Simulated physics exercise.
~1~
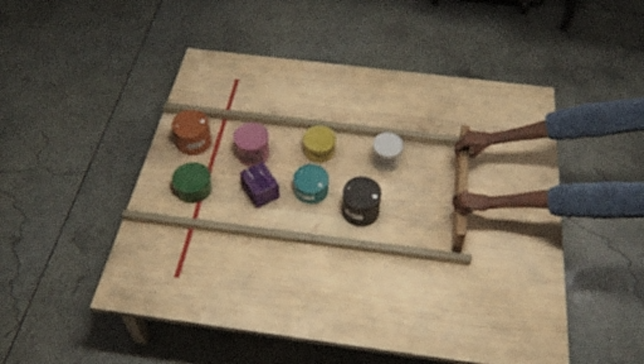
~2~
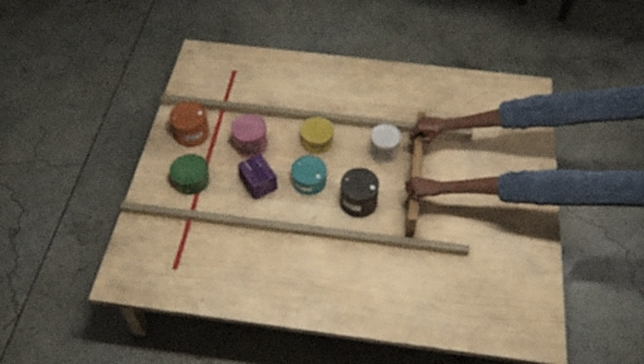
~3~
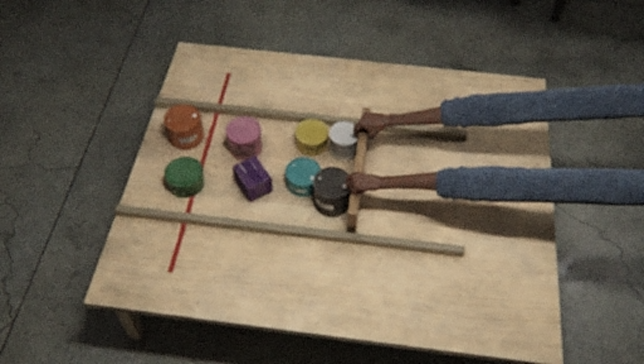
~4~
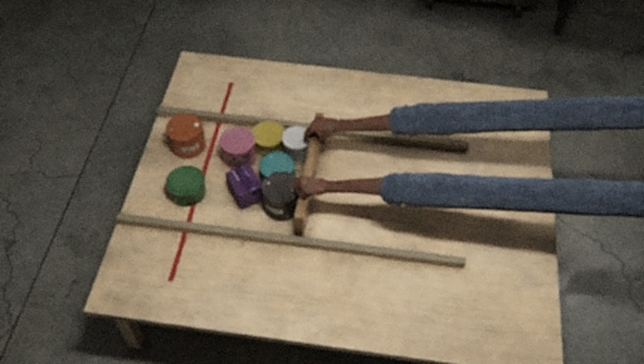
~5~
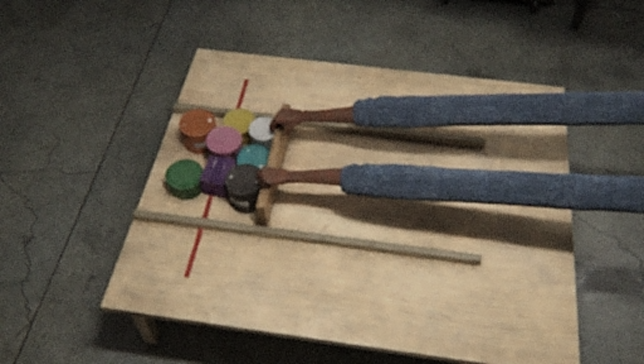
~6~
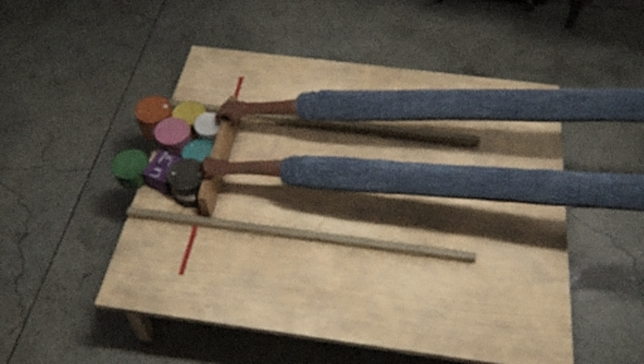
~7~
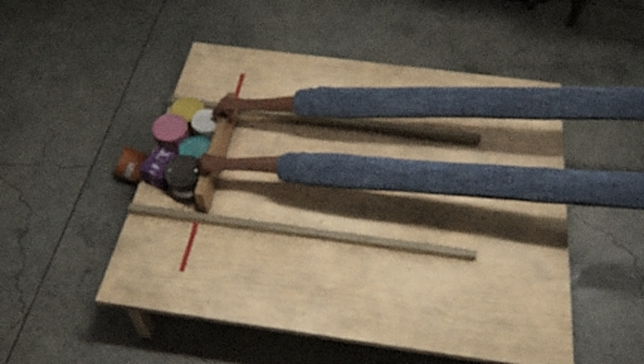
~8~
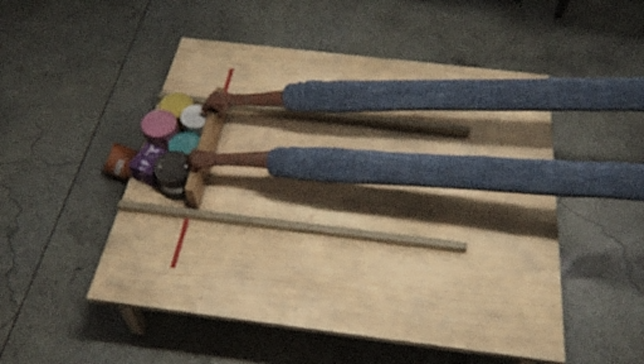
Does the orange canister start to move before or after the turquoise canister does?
The orange canister starts to move after the turquoise one. The turquoise canister is already being pushed left while the orange one still stands in its place near the left end.
Two arms in blue sleeves hold a wooden plank upright at the right of a pale wooden table, seen from above on a grey floor. Between two rails stand orange, pink, yellow and white containers, with green, purple, turquoise and black ones in a nearer row, and a red line crosses the left side. The plank slides left, gathering the white and black containers, then the yellow and turquoise ones. The bunched group crosses the red line and crowds the left end. The plank stops there, with the green and orange containers pushed off and the rest huddled against it.
